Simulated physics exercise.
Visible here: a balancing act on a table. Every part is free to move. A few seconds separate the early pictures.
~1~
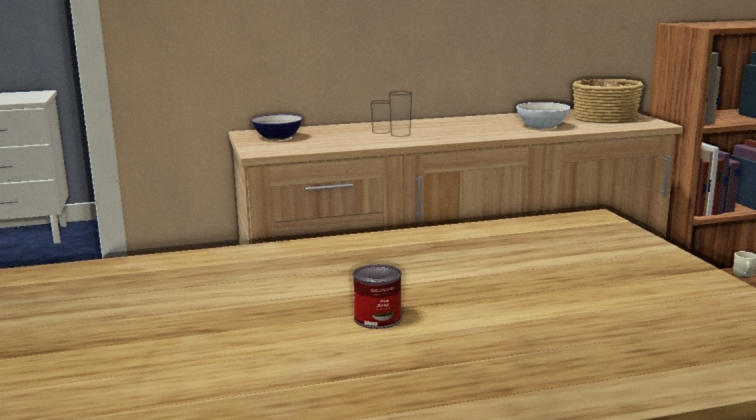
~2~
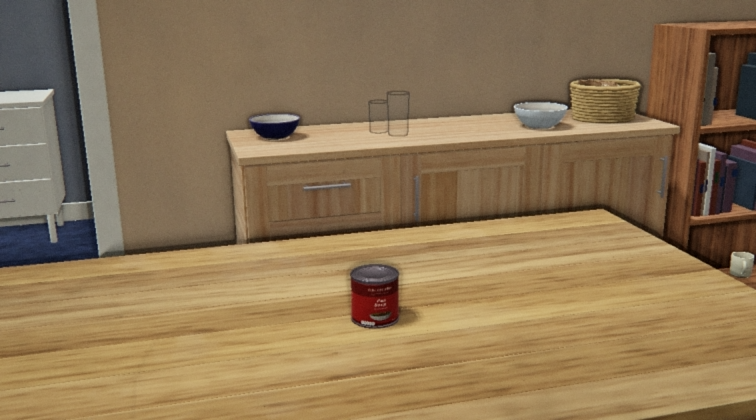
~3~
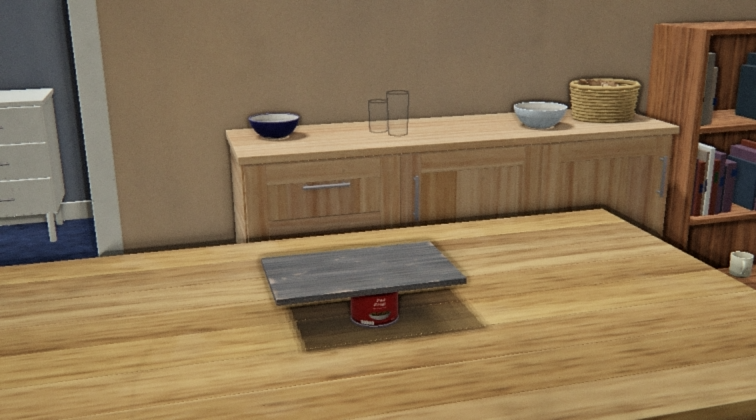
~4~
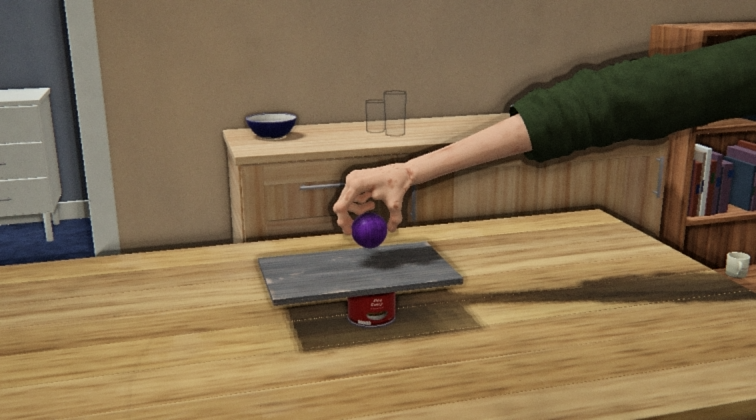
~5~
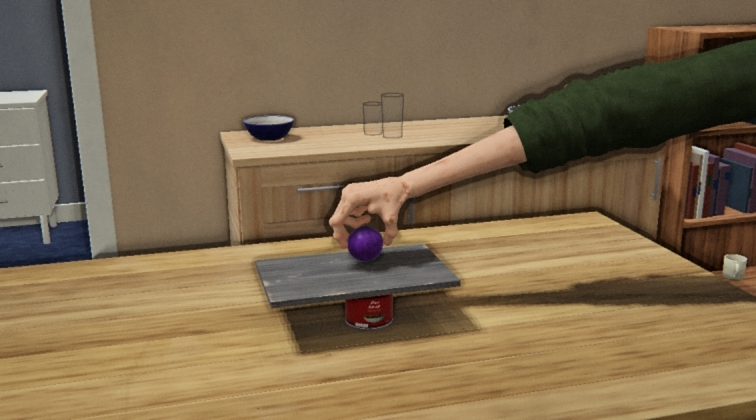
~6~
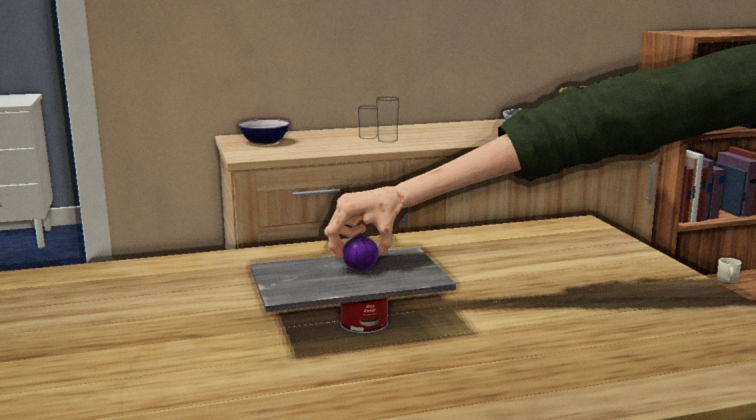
At first, a red can stands alone on a wooden table, in front of a sideboard holding bowls and a basket. Then a grey board lies flat across the top of the can. A hand in a green sleeve reaches in from the right and lowers a purple onion onto the board.
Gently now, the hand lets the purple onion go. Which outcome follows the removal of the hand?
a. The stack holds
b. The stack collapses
The stack holds.
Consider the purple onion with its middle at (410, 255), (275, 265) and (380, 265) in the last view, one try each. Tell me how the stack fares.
Stands firm, topples, stands firm.
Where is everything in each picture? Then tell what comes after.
The last thing is not in view yet, in the first frame.
The last thing is not in view yet, in the second frame.
The last thing is not in view yet; grey board (360, 271), in the third frame.
On its way; purple onion (369, 230); grey board (357, 271), in the fourth frame.
On its way; purple onion (365, 243); grey board (355, 273), in the fifth frame.
In place under the hand; purple onion (360, 253); grey board (350, 277), in the sixth frame.
Then, 0.40 s past the last view, nothing moves.
Then, 1.10 s past the last view, purple onion resting near (360, 253).
Finally, all 3 still in place. Final places as the last picture's camera would see them, purple onion near (359, 253). The stack stays up.
